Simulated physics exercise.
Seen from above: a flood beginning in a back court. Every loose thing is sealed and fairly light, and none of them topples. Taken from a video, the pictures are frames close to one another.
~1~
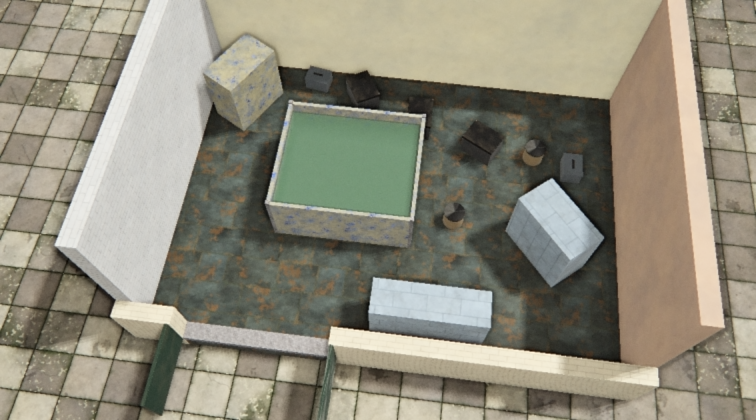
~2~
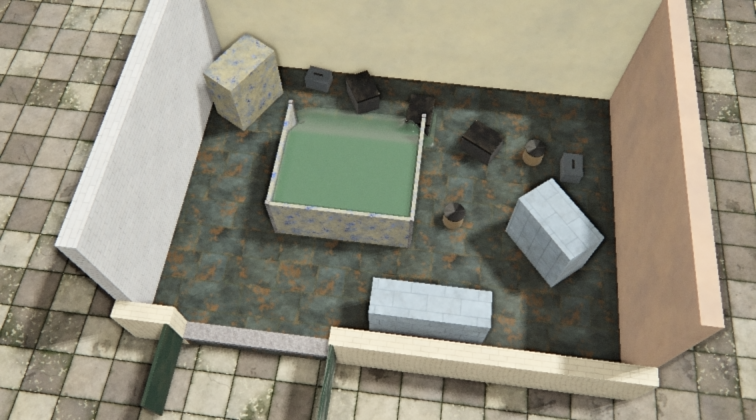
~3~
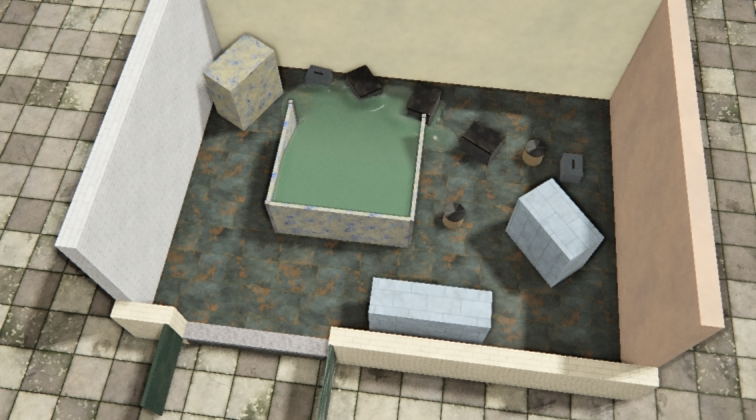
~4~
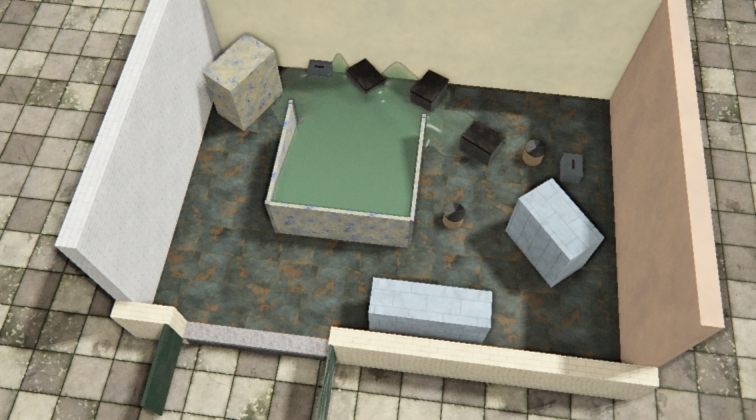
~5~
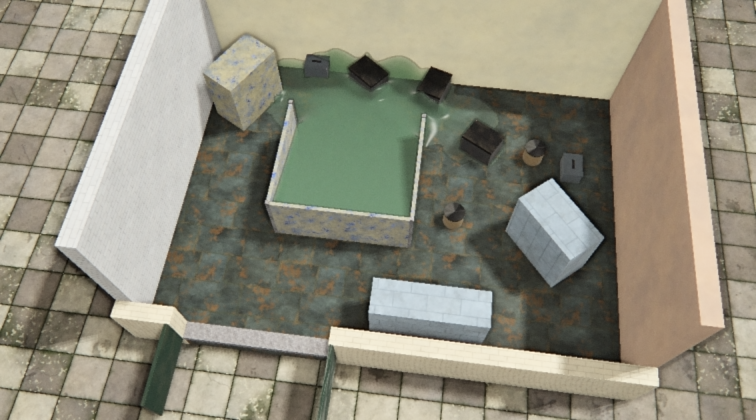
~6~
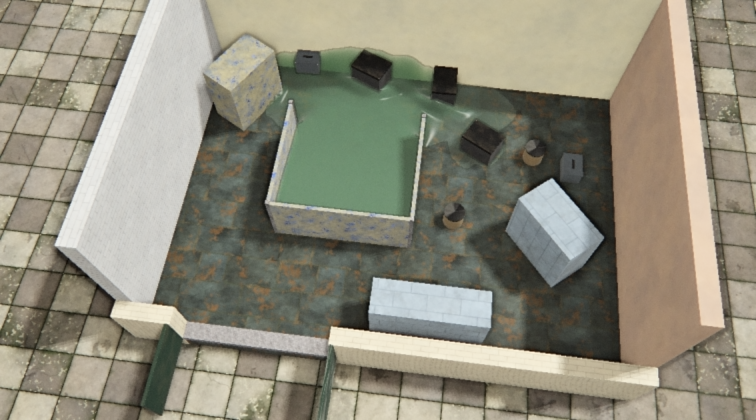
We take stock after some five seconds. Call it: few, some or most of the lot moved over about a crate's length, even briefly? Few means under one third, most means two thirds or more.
Most.
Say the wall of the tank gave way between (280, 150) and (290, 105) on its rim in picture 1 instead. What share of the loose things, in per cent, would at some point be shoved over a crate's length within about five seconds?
I'd say near 40 %.
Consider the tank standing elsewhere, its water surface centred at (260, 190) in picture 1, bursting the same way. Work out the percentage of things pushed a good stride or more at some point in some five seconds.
My answer would be about 100 in a hundred.
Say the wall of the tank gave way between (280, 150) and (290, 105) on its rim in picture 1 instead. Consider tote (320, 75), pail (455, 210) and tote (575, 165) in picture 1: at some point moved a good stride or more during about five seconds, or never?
Each in turn, ends up that far off, never travels that far, never travels that far.
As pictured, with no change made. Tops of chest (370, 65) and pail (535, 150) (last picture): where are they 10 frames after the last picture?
Near pixel (485, 112) and pixel (557, 177).
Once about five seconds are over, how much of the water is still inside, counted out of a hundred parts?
92 %.
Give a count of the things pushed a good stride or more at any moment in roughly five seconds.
That works out to 6.
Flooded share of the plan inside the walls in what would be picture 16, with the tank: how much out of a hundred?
I'd estimate around 50 percent.
A moment on, 2 of 7 are well off their spots; 2 afloat.
Next, 4 of 7 are well off their spots; 3 afloat.
Later, 5 of 7 are well off their spots; 4 afloat.
In the end, 6 of 7 are well off their spots, and 6 have been at some point; 5 afloat.
